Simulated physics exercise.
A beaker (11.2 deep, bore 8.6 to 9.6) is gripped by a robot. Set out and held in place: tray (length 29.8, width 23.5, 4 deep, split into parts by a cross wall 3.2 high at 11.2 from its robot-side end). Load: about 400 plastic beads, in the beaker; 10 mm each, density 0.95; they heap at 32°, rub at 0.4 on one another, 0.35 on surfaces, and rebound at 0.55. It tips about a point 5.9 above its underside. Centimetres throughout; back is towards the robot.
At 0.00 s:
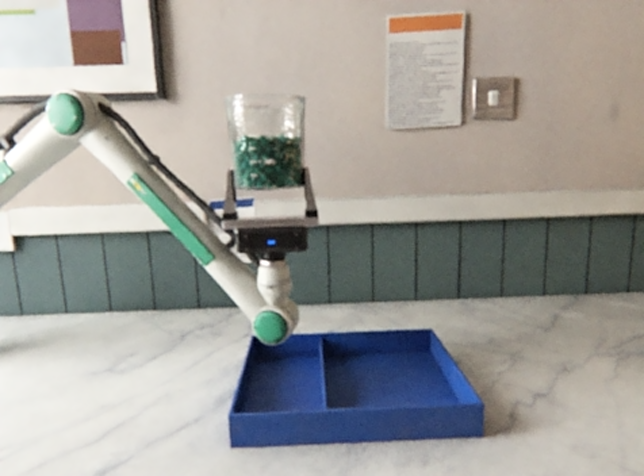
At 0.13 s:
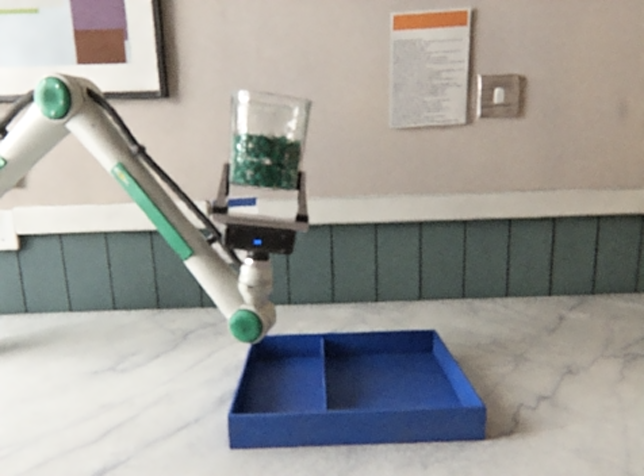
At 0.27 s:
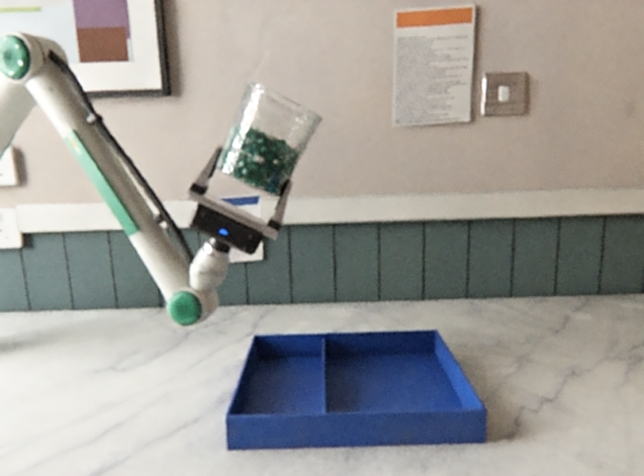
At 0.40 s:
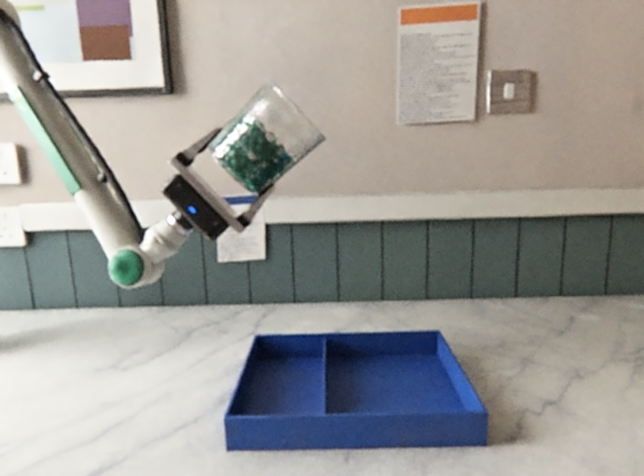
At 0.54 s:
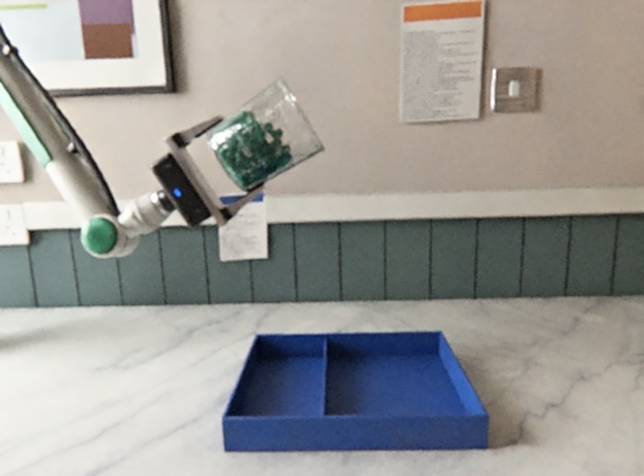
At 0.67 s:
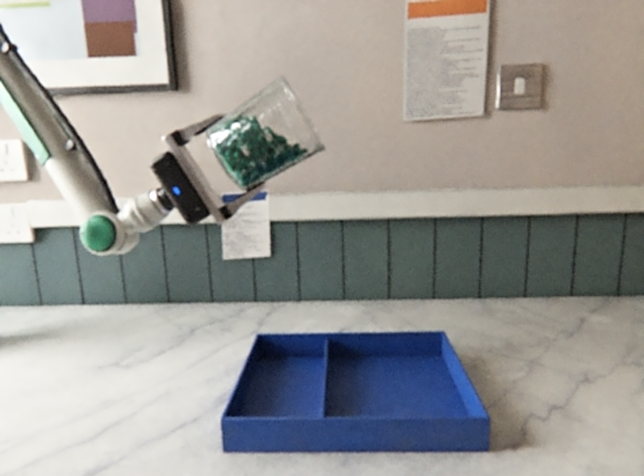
A robot arm draws back left while tilting a clear beaker of green beads rightward.
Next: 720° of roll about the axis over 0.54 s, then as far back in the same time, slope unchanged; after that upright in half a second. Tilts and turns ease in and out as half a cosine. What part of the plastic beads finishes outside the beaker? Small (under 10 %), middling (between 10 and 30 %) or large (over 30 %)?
Share outside the beaker: Small (under 10 %).
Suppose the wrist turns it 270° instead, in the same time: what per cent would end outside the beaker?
Then about 0 per cent.
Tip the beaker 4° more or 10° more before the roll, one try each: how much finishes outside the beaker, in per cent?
About 5 and 15 per cent.
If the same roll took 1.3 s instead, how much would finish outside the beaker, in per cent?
In that case some 0 per cent.
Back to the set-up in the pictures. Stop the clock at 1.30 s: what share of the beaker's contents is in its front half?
Some 55 per cent.
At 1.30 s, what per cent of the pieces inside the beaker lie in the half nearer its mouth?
About 25 per cent.
By 1.30 s, tipped 61°, highest piece 39 above the table; 398 in the beaker, 1 in the far-side part, 1 in flight or on a rim.
By 1.93 s, tipped 43°, highest piece 38 above the table; 392 in the beaker, 5 in the far-side part, 1 on the table or floor, 2 in flight or on a rim.
By 2.45 s, upright, highest piece 40 above the table; 392 in the beaker, 7 in the far-side part, 1 on the table or floor.
By 3.15 s, upright, highest piece 40 above the table; 392 in the beaker, 7 in the far-side part, 1 on the table or floor.
Final count, 392 in the beaker, 7 in the far-side part, 1 on the table or floor. That is 2 % outside the beaker.
